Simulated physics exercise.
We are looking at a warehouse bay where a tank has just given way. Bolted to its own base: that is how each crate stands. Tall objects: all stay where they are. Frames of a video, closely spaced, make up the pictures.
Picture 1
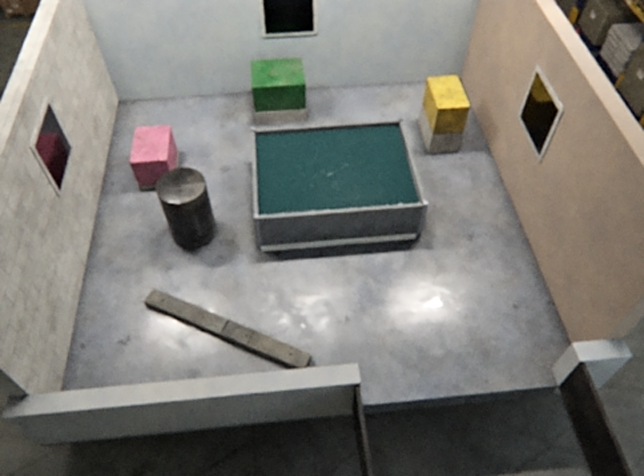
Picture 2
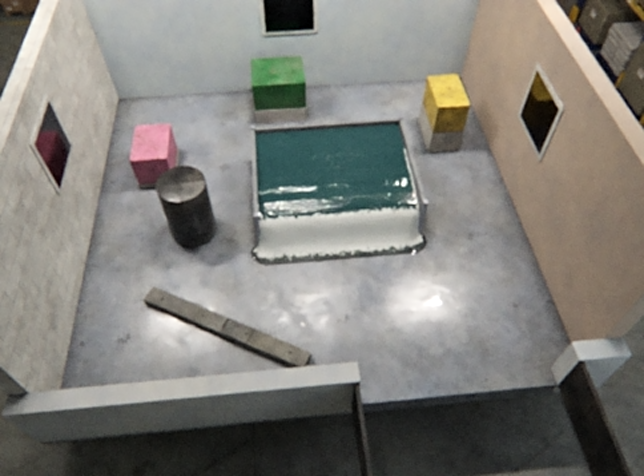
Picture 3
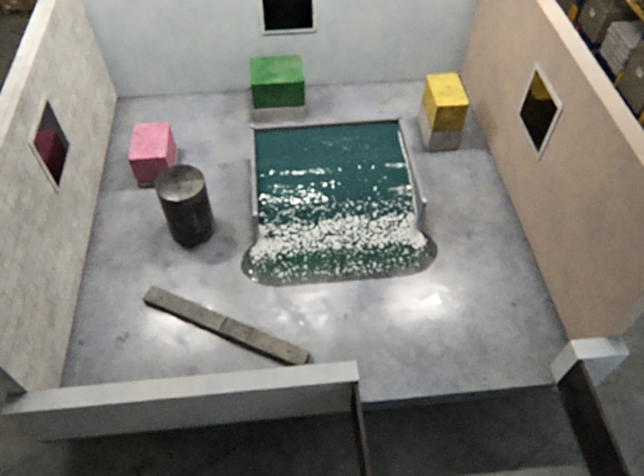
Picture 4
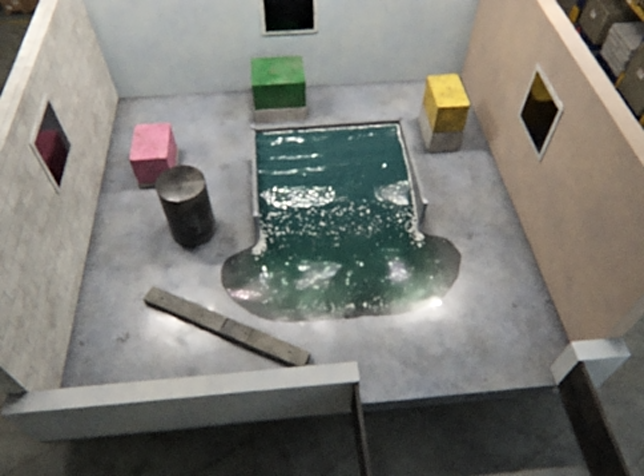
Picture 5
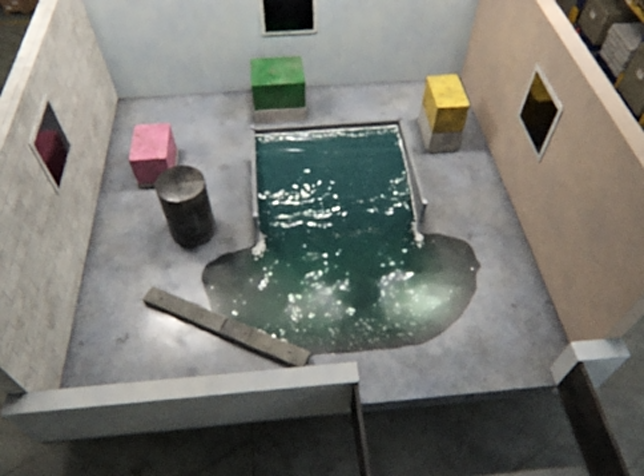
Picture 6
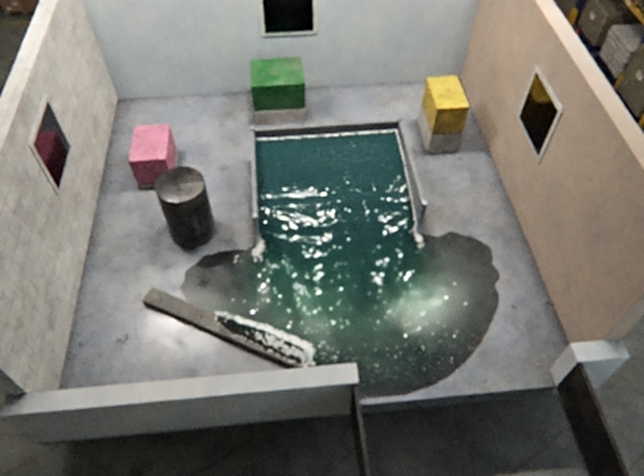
In this clip, the front of a tank of green water gives way in a walled bay with colored blocks and a dark cylinder, and water pours out, spreading across the floor and reaching a long low beam.
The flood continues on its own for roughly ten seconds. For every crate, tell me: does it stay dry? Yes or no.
Here is how it goes: The green crate, yes, it stays dry; the pink crate, no, it gets wet; the yellow crate, yes, it stays dry.
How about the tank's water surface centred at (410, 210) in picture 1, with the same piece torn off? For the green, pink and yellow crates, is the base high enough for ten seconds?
I'd say the green one is unharmed, the pink one is unharmed and the yellow one is unharmed.
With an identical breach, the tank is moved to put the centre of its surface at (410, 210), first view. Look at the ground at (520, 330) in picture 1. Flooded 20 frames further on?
My call is that the spot is drenched.
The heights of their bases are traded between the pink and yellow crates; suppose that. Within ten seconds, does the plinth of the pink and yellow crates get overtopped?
So pink stays unflooded, and yellow stays unflooded.
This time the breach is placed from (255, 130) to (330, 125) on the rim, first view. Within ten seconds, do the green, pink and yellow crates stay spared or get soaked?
Here's how it goes: The green crate is swamped, the pink crate is swamped, and the yellow crate is left untouched.
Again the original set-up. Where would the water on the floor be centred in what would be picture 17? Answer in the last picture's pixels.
I'd say near (324, 276).
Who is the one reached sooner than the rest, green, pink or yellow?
I reckon it's the crate marked pink.
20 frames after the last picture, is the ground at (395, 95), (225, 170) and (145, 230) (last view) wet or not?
Going through them in order, I'd call them clear, clear and drenched.
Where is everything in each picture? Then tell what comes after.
The first picture shows the tank at (334, 169) is whole and still.
In the second picture, the front is at (255, 251), out from the gap at (340, 228).
In the third picture, the front is at (251, 269), out from the gap at (339, 229).
In the fourth picture, the front is at (235, 292), out from the gap at (340, 231).
In the fifth picture, water pours out at (339, 232) and has run to (226, 319).
In the sixth picture, water pours out at (339, 233) and has run to a hidden place.
A moment on, water covers 30 % of the floor; the green crate not reached, the pink crate not reached, the yellow crate not reached.
Next, water covers 40 % of the floor; the green crate not reached, the pink crate not reached, the yellow crate not reached.
Then, water covers 45 % of the floor; the green crate not reached, the pink crate water round its plinth, the yellow crate not reached.
Later, water covers 65 % of the floor; the green crate not reached, the pink crate water round its plinth, the yellow crate not reached.
In the end, water covers 90 % of the floor; the green crate stayed above the water, the pink crate was topped, the yellow crate stayed above the water.
